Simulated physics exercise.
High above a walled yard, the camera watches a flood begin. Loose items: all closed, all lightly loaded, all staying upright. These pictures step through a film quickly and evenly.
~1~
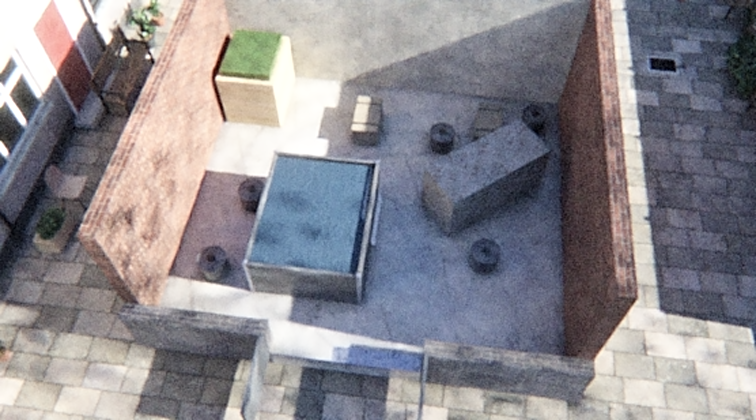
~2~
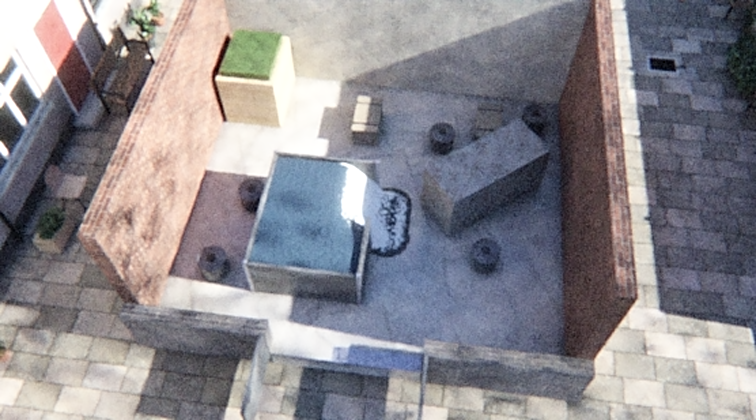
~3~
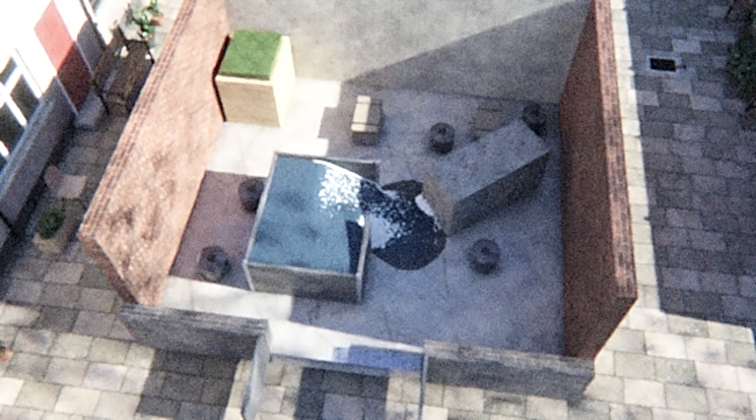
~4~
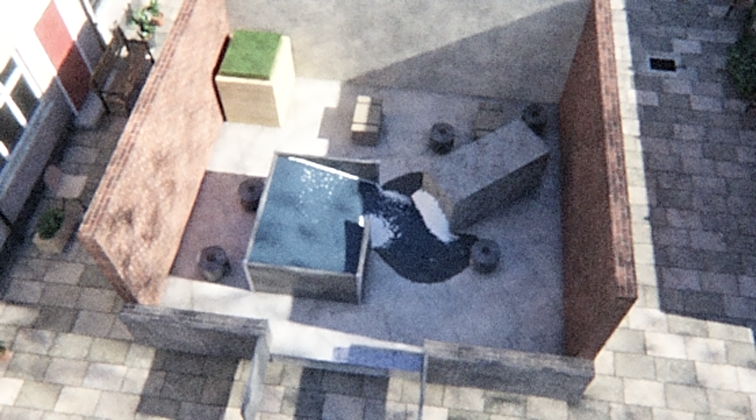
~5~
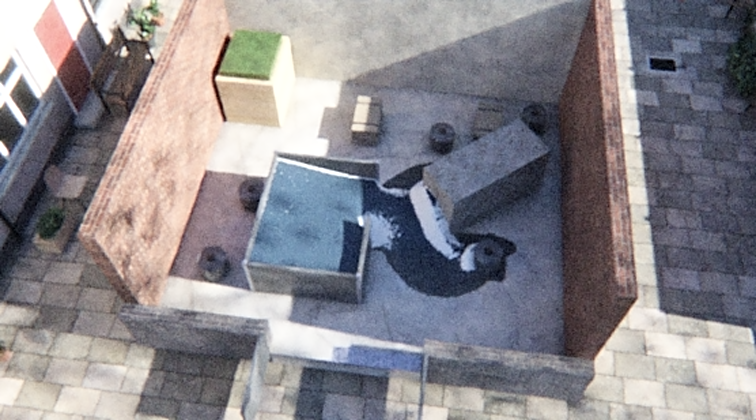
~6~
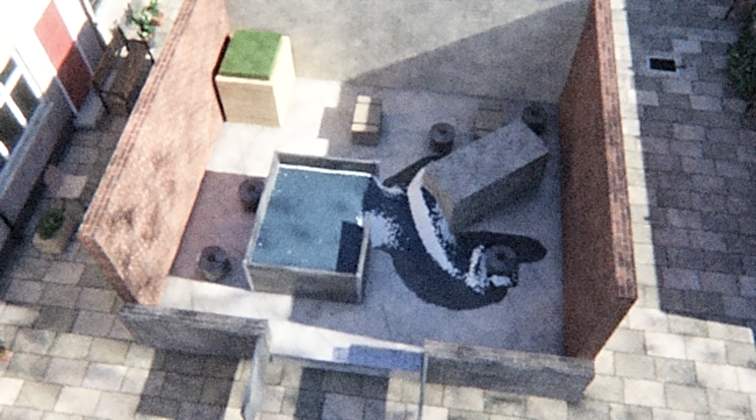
We see a walled yard from above as water pours from the right side of an open tank, spreads over the paving past a slanted grey block, and surrounds a dark round tub, which shifts slightly right.
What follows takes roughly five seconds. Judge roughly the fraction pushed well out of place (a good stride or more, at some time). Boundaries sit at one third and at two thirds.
The share is one third to two thirds.
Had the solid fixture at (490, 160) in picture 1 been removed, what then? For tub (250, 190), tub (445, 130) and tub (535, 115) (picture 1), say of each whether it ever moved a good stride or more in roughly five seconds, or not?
First object never went far; second object was driven off; third object was driven off.
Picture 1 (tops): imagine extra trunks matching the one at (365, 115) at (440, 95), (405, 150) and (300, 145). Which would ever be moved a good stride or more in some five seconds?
First remains in place, second driven off, third remains in place.
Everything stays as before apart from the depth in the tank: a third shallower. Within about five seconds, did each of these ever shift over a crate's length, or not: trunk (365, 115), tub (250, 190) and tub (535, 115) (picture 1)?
One: Stayed below the mark. Two: Stayed below the mark. Three: Passed the mark.
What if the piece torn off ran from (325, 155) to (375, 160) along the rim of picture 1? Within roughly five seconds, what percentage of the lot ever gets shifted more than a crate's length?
About 60 per cent.
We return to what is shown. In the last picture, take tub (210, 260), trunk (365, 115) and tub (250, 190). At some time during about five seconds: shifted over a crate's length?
Never got far, never got far, never got far.
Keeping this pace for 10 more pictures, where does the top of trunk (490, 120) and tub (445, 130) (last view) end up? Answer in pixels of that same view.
Look for them at about (527, 100) and about (459, 88).
A moment on, 1 of 7 are well off their spots; 0 afloat.
Next, 3 of 7 are well off their spots; 2 afloat.
Later, 4 of 7 are well off their spots; 2 afloat.
In the end, 3 of 7 are well off their spots, and 4 have been at some point; 4 afloat.
